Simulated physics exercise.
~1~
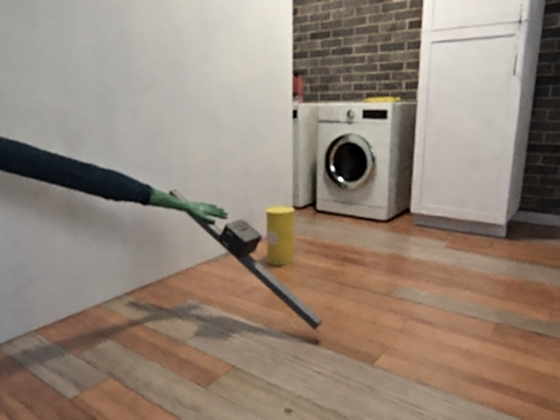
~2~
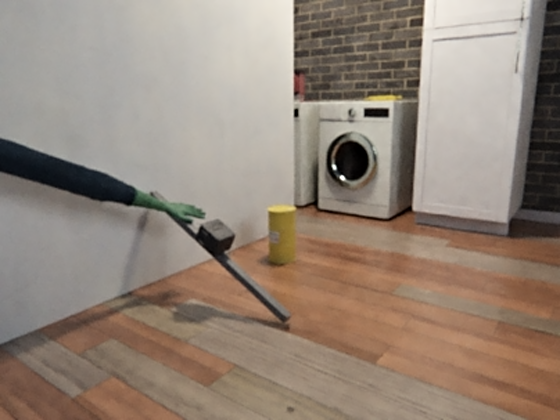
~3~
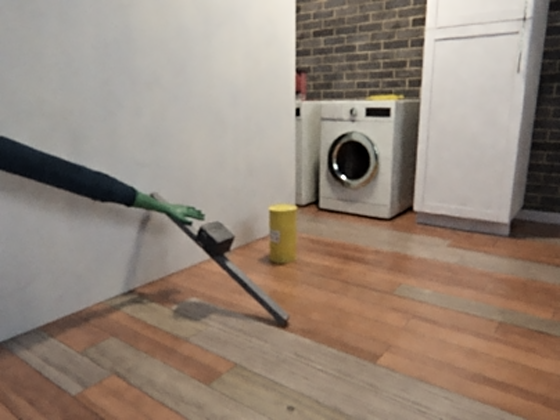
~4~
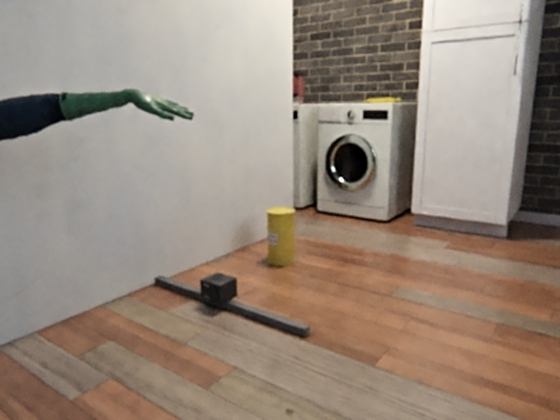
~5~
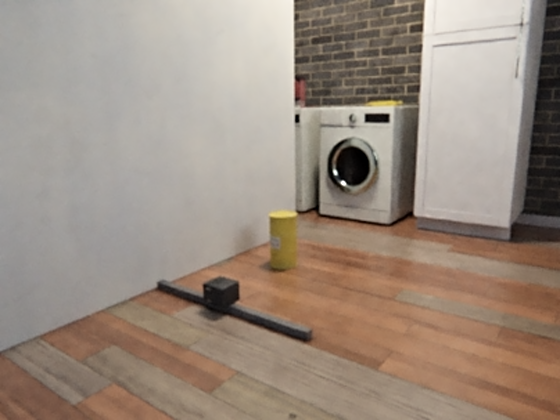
A grey pole with a dark block on it slid down and ended up flat on the wooden floor after a green-gloved hand, which had been holding it at a slant near a white wall, let go and drew away, while the yellow canister stayed put.
